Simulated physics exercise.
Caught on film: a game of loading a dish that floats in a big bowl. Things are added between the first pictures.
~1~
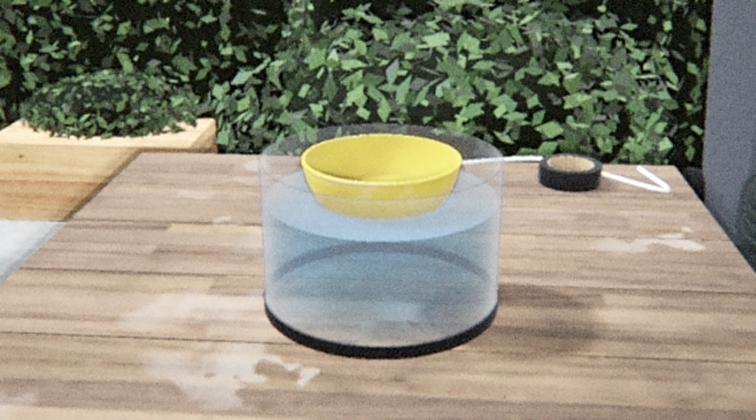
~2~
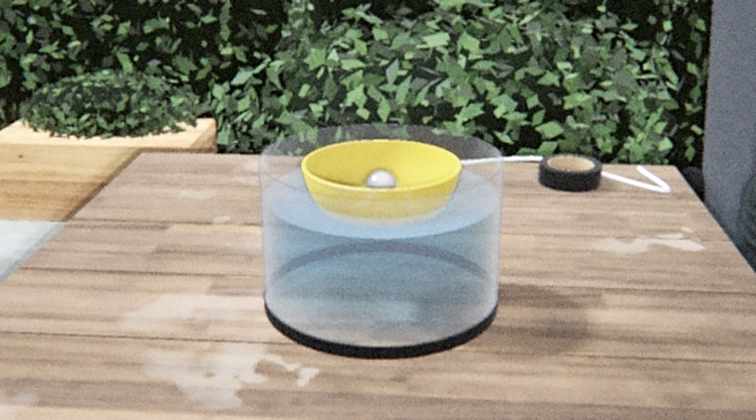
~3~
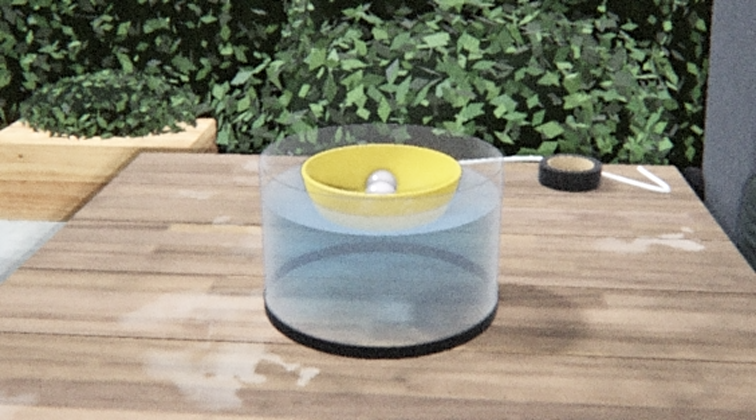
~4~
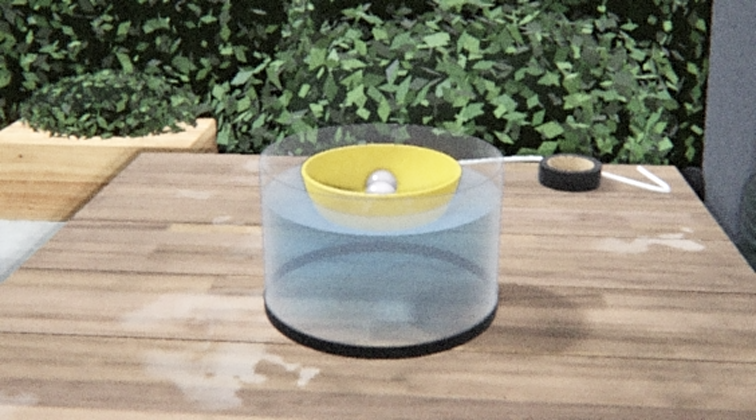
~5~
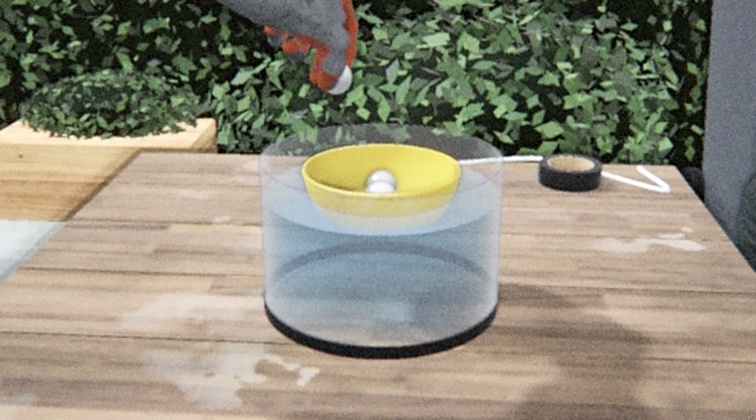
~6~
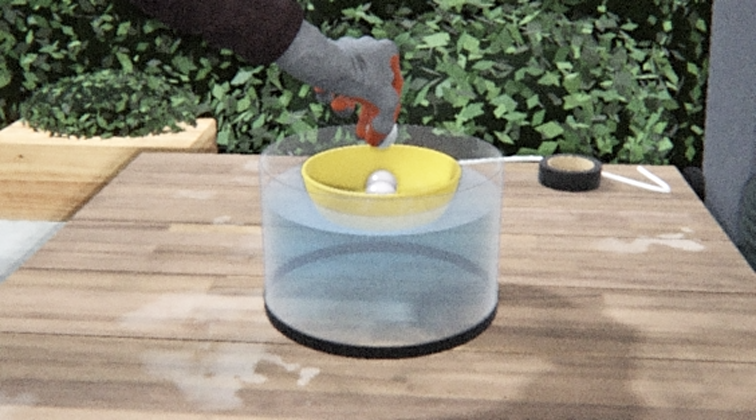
A yellow dish floats lower as two balls are added, and a gloved hand reaches over it.
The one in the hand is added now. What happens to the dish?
It carries it.
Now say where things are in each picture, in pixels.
The first picture shows dish (382, 159) empty; most of its side above the surface.
The second picture shows dish (382, 165) with one aboard; about two thirds of its side above the surface.
The third picture shows dish (381, 169) with two aboard; about half of its side above the surface.
The fourth picture shows dish (381, 169) with two aboard; about half of its side above the surface.
The fifth picture shows dish (381, 169) with two aboard; about half of its side above the surface; the next steel ball in the hand at (335, 78).
The sixth picture shows dish (381, 169) with two aboard; about half of its side above the surface; the next steel ball in the hand at (382, 133).
Next, the steel ball is in and the dish dips.
After that, it steadies; about a third of its side above the surface.
Finally, the dish floats; about a third of its side above the surface.
